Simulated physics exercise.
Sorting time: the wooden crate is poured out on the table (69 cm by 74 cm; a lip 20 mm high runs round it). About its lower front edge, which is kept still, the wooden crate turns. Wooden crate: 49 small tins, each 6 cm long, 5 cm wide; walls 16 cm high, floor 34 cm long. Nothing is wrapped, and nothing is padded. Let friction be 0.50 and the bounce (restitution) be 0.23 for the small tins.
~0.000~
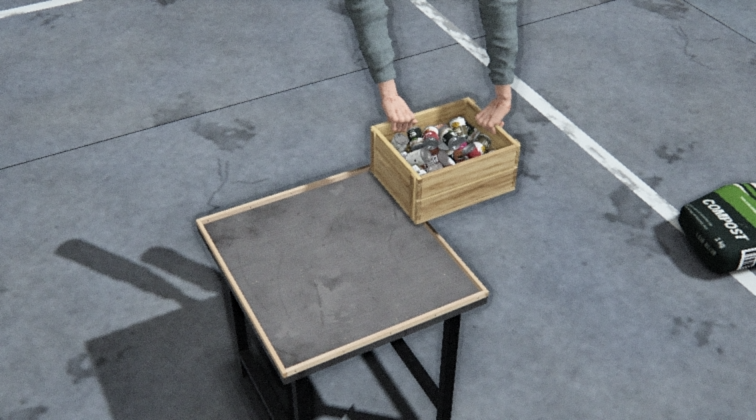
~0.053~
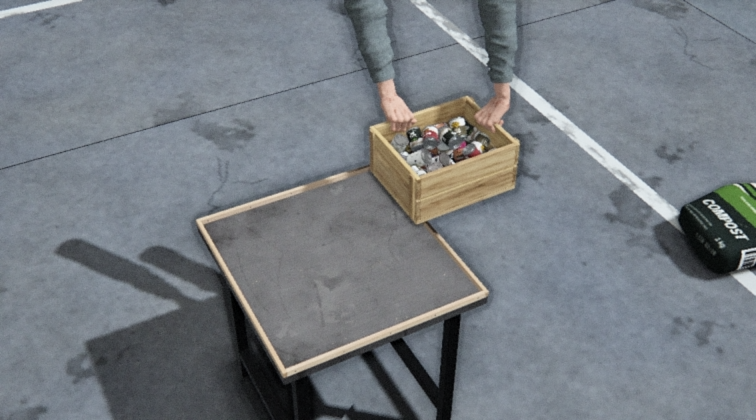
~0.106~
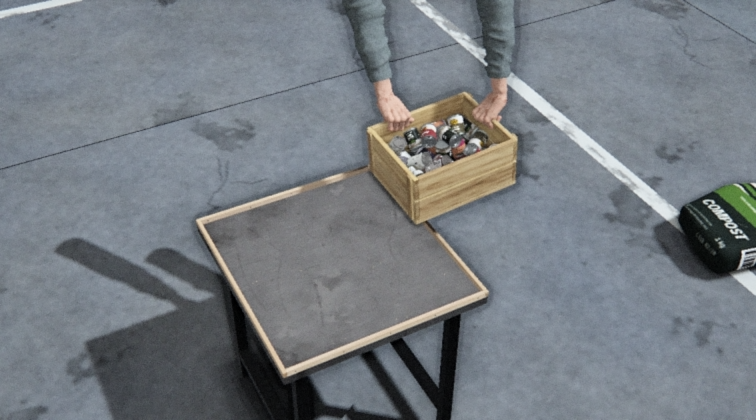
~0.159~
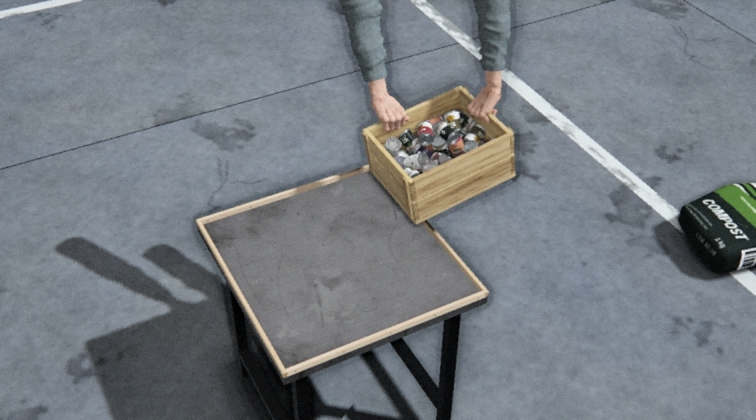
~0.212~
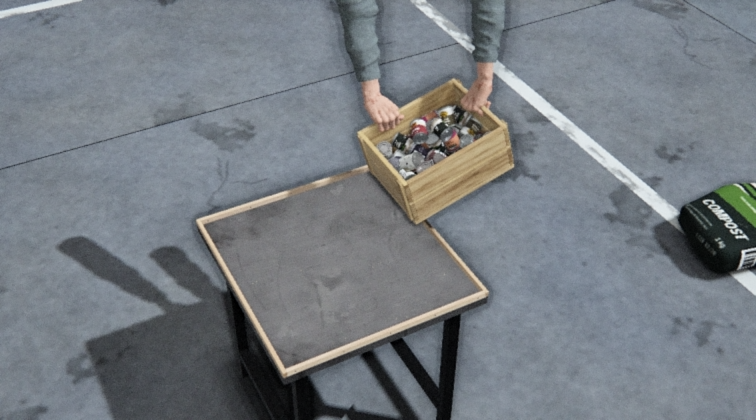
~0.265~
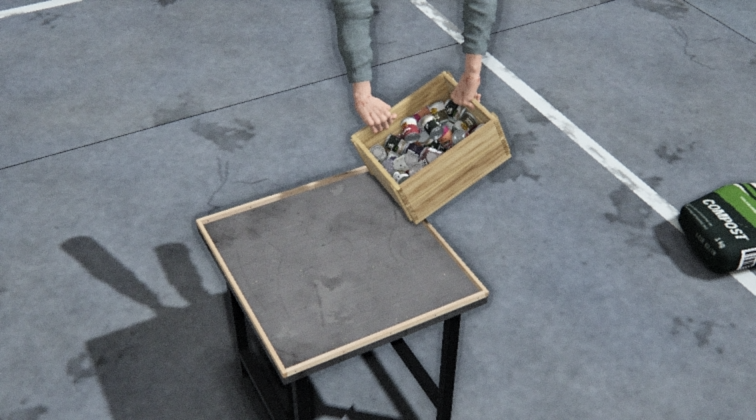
Wooden crate of small tins tilting gradually toward a dark, rimmed table as two hands grip it, its tins shifting inside.
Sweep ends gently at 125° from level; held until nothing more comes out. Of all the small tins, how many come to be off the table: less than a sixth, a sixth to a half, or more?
Load off table: Below a sixth.
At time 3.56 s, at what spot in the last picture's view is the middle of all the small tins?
I'd place it about (291, 268) in the last view.
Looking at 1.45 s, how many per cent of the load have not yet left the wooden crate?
I'd say close to 0 in a hundred.
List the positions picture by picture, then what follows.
In the first picture (we follow the rim corner now nearest the camera), wooden crate at (421, 177); tilt 0°; nothing out yet.
The second picture shows wooden crate at (420, 177); tilt 1°.
The third picture shows wooden crate at (417, 178); tilt 4°.
The fourth picture shows wooden crate at (413, 180); tilt 9°.
The fifth picture shows wooden crate at (407, 183); tilt 16°.
The sixth picture shows wooden crate at (400, 186); tilt 23°; nothing out yet.
After 0.79 s, tilt 115°; 31 still in the wooden crate, 4 on the table top and 14 in the air.
After 1.45 s, tilt 125°; 1 still in the wooden crate, 46 on the table top and 2 over the left end of the table.
After 2.37 s, tilt 125°; 47 on the table top and 2 over the left end of the table.
Outcome (at 3.56 s), 47 on the table top and 2 over the left end of the table. Asked share, 2 of 49, 4 per cent.
